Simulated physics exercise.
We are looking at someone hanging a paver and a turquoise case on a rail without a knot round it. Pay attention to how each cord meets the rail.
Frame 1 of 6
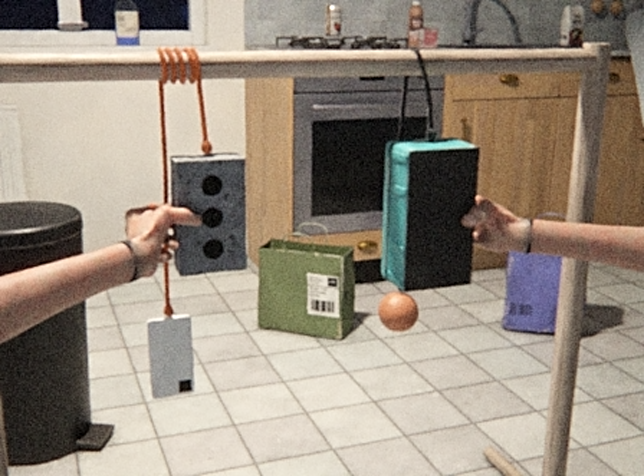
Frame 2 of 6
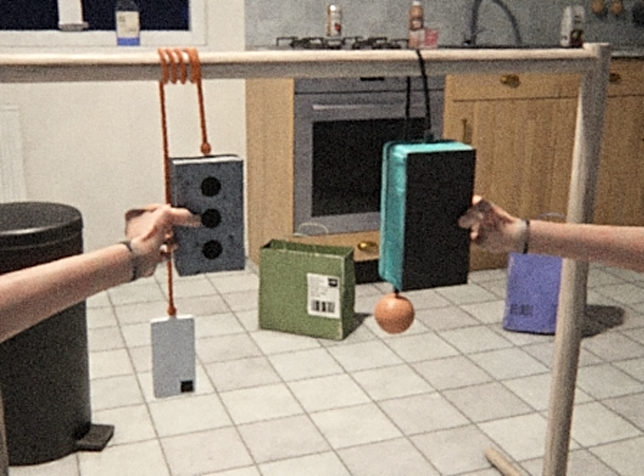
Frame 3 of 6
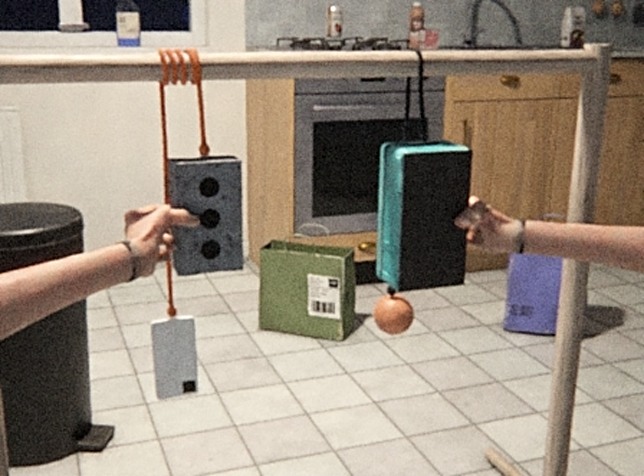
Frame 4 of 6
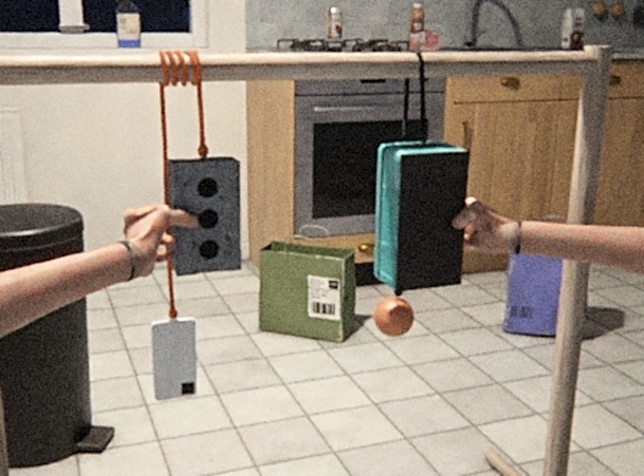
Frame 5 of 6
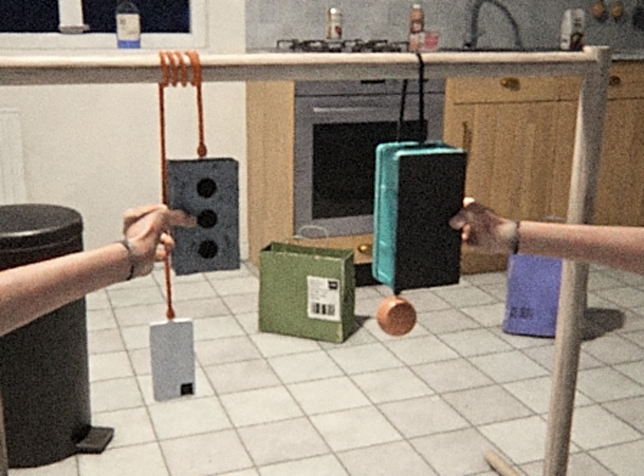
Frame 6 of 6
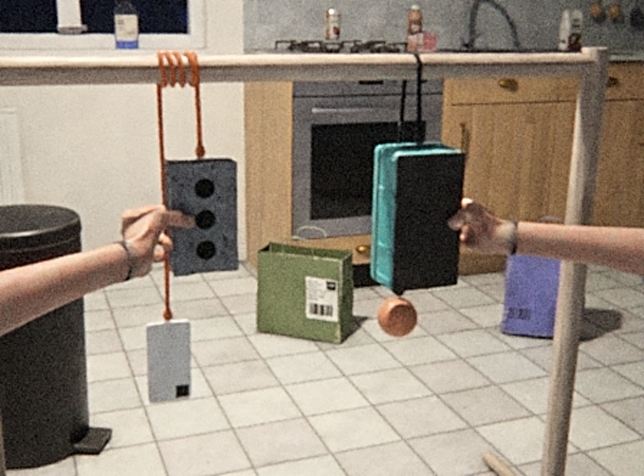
The video shows two hands holding a dark paver and a turquoise case beneath a wooden rail, one cord wound round it, the other laid over it; the case shifts slightly left while the paver barely moves.
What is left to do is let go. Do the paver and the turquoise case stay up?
One by one: The paver is left hanging. The turquoise case ends up lower.
Then, 0.58 s past the final frame, paver still up near (197, 210); turquoise case on the floor.
Then, 1.04 s past the final frame, paver still up near (202, 209); turquoise case on the floor.
When it is over, paver still up near (196, 207); turquoise case on the floor. The paver keeps its height and the turquoise case runs down to the floor.
